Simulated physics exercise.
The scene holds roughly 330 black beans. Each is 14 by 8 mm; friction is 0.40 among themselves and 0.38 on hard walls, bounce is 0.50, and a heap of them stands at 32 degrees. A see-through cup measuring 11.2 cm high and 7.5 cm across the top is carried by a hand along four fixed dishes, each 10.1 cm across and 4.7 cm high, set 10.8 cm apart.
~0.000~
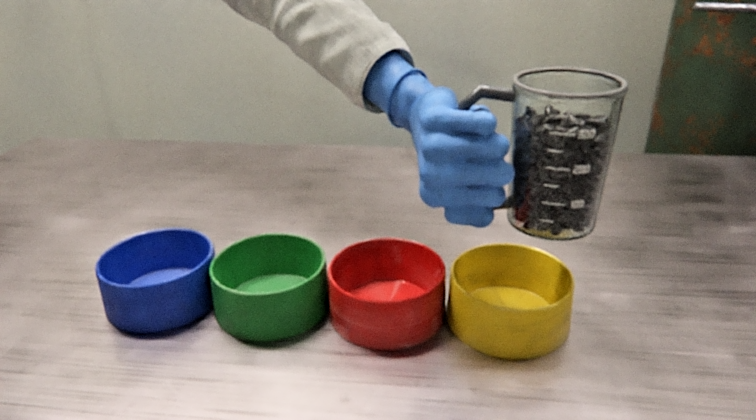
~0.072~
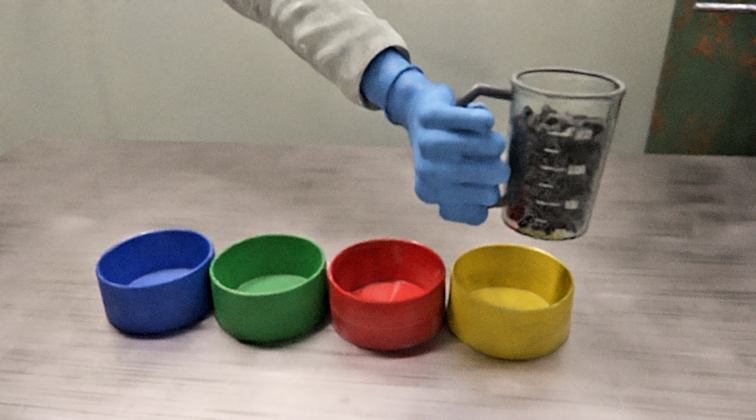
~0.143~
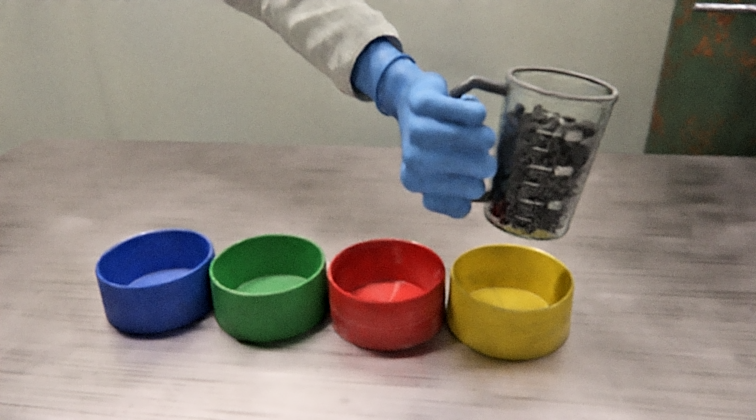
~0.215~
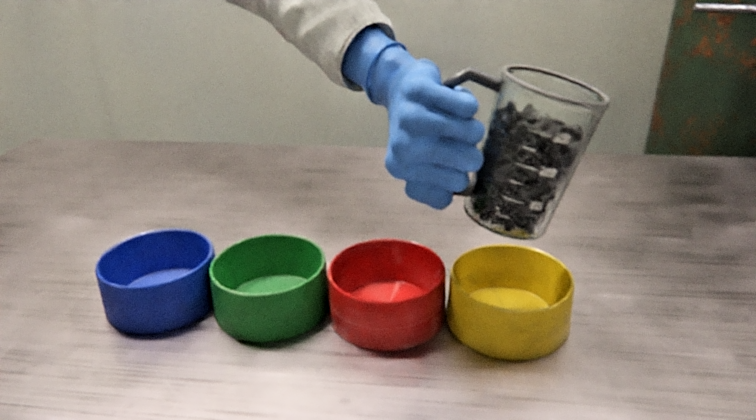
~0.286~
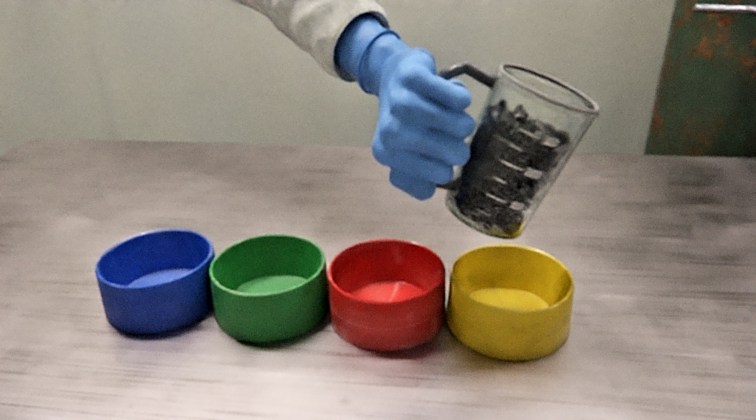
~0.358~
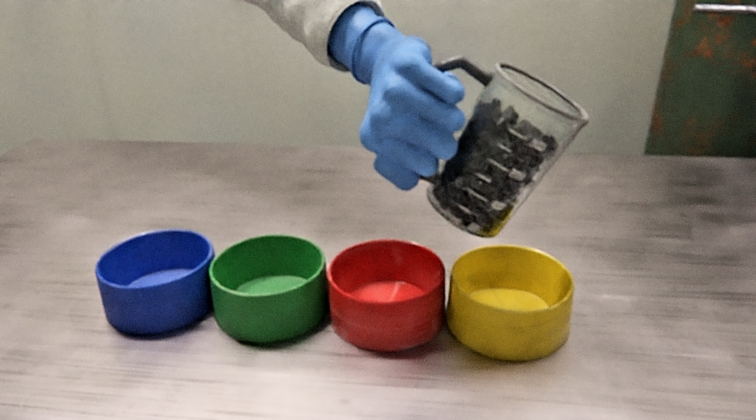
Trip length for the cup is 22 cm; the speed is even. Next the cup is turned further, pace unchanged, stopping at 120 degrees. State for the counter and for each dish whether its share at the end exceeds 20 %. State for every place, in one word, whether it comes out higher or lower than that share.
Red: Higher, blue: Lower, green: Lower, yellow: Lower, counter: Lower.
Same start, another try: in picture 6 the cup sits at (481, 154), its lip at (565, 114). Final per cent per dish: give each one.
Per cent kept: Red 100, blue 0, green 0, yellow 0.
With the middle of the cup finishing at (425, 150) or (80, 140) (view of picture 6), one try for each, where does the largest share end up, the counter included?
I'd expect yellow to win the first try and red the second.
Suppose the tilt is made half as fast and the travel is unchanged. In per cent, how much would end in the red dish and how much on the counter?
Result: Red dish 100, counter 0.
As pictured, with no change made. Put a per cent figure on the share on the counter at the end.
Some 0 in a hundred.
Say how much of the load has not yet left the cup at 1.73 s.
Estimate: Some 10 %.
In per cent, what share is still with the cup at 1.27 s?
I reckon around 85 per cent.
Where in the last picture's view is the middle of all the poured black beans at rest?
About (385, 288).
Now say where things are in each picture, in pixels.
Cup at (559, 154), tilt 0 degrees, lip at (623, 82), moved 0.0 cm; middle of the pieces at (562, 168); yellow dish at (511, 274); red dish at (387, 268); green dish at (268, 261); blue dish at (156, 255), in the first frame.
Cup at (555, 155), tilt 2 degrees, lip at (621, 85), moved 0.3 cm; middle of the pieces at (557, 168), in the second frame.
Cup at (542, 155), tilt 8 degrees, lip at (614, 91), moved 1.2 cm; middle of the pieces at (544, 168), in the third frame.
Cup at (528, 155), tilt 14 degrees, lip at (606, 98), moved 2.3 cm; middle of the pieces at (528, 168), in the fourth frame.
Cup at (514, 154), tilt 21 degrees, lip at (596, 107), moved 3.3 cm; middle of the pieces at (513, 168), in the fifth frame.
Cup at (500, 154), tilt 27 degrees, lip at (586, 116), moved 4.4 cm; middle of the pieces at (497, 168); yellow dish at (511, 276); red dish at (387, 269); green dish at (268, 263); blue dish at (156, 256). Its pace works out near 90 degrees a second; the hand travels 15 cm a second, in the sixth frame.
After 0.91 s, tilt 78 degrees; cup holds 100 %.
After 1.27 s, tilt 111 degrees; cup holds 85 %, red 10 %.
Then, at 1.73 s, tilt 120 degrees; cup holds 10 %, red 85 %.
In the end, at 2.4 s, red 95 %, blue 0 %, green 0 %, yellow 0 %, counter 0 %.
